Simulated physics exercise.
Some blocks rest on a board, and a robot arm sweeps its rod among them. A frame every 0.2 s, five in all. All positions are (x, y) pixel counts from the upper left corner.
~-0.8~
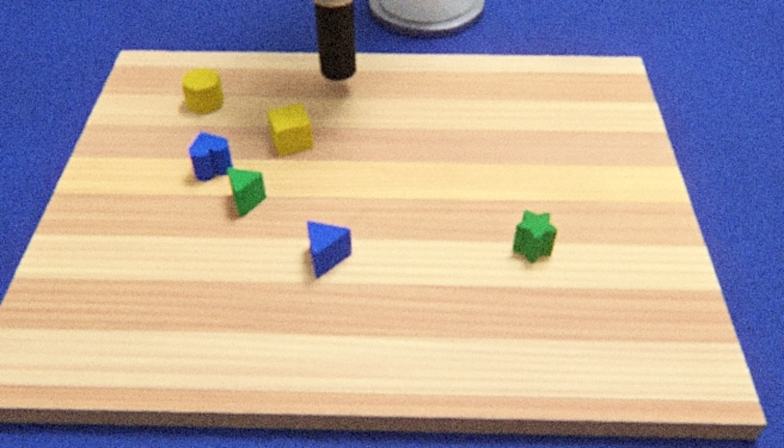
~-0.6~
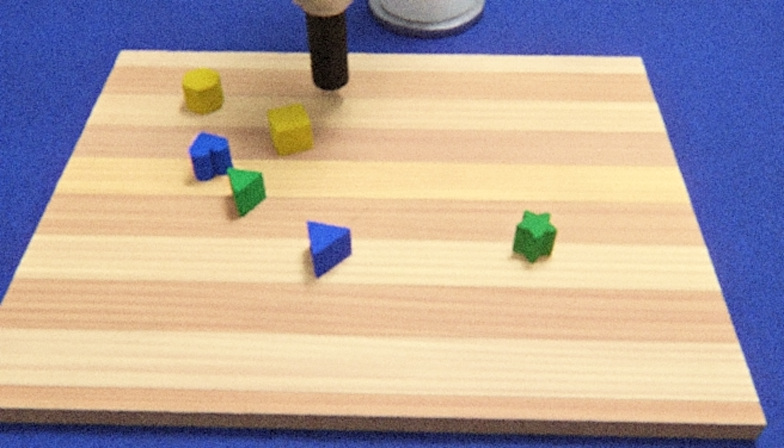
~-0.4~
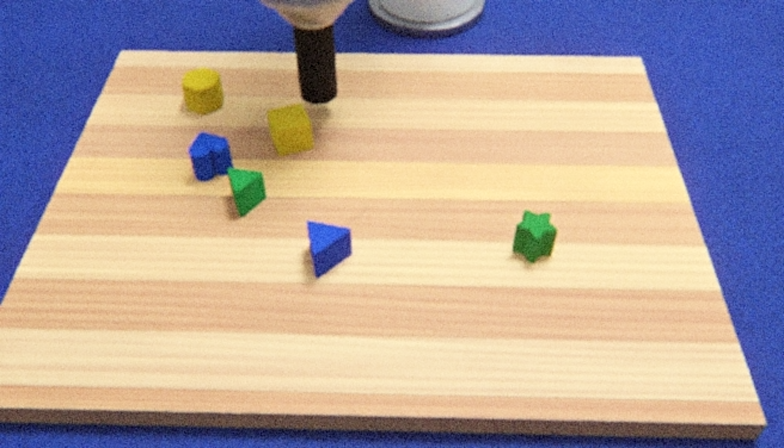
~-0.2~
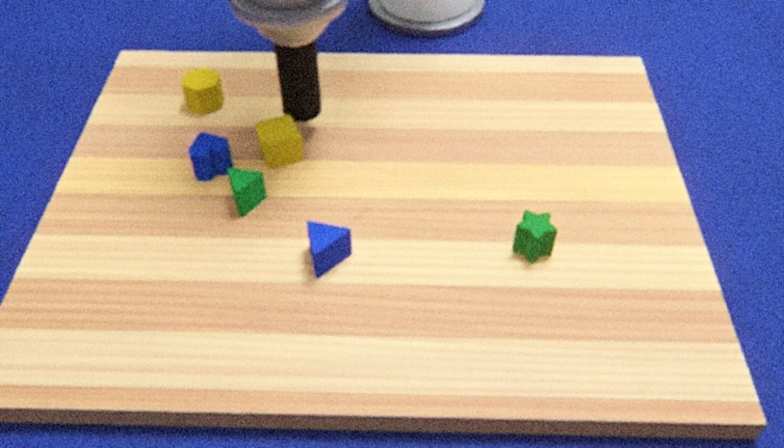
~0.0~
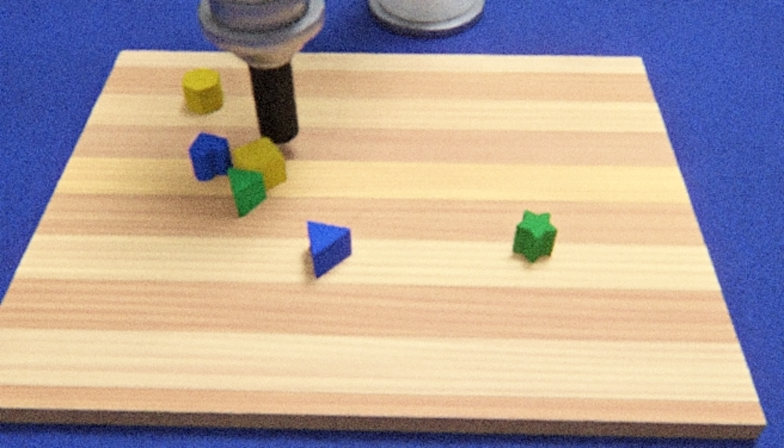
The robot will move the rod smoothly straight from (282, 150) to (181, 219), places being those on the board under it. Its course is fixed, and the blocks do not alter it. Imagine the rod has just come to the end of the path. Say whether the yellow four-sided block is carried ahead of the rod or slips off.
Most likely the yellow four-sided block slides off.
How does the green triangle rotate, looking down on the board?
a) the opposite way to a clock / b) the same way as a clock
a.
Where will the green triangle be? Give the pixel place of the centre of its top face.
Answer: (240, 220).
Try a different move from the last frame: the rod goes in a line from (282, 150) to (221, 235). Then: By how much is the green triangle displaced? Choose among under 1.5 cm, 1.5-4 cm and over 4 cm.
Verdict: More than 4 cm.
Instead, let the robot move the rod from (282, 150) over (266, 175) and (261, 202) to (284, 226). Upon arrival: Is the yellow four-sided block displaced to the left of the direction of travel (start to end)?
Going by the path, no.
What follows on the original path. One third of the way, rod (247, 155); green triangle (235, 199); yellow four-sided block (242, 176), turned 45° anticlockwise.
Two thirds of the way, rod (212, 178); blue heart block (188, 149), turned 65° clockwise; green triangle (238, 217), turned 45° anticlockwise; yellow four-sided block (222, 197), turned 90° anticlockwise.
At the end, rod (176, 201); blue heart block (188, 149), turned 65° clockwise; green triangle (240, 220), turned 55° anticlockwise; yellow four-sided block (218, 203), turned 100° anticlockwise.
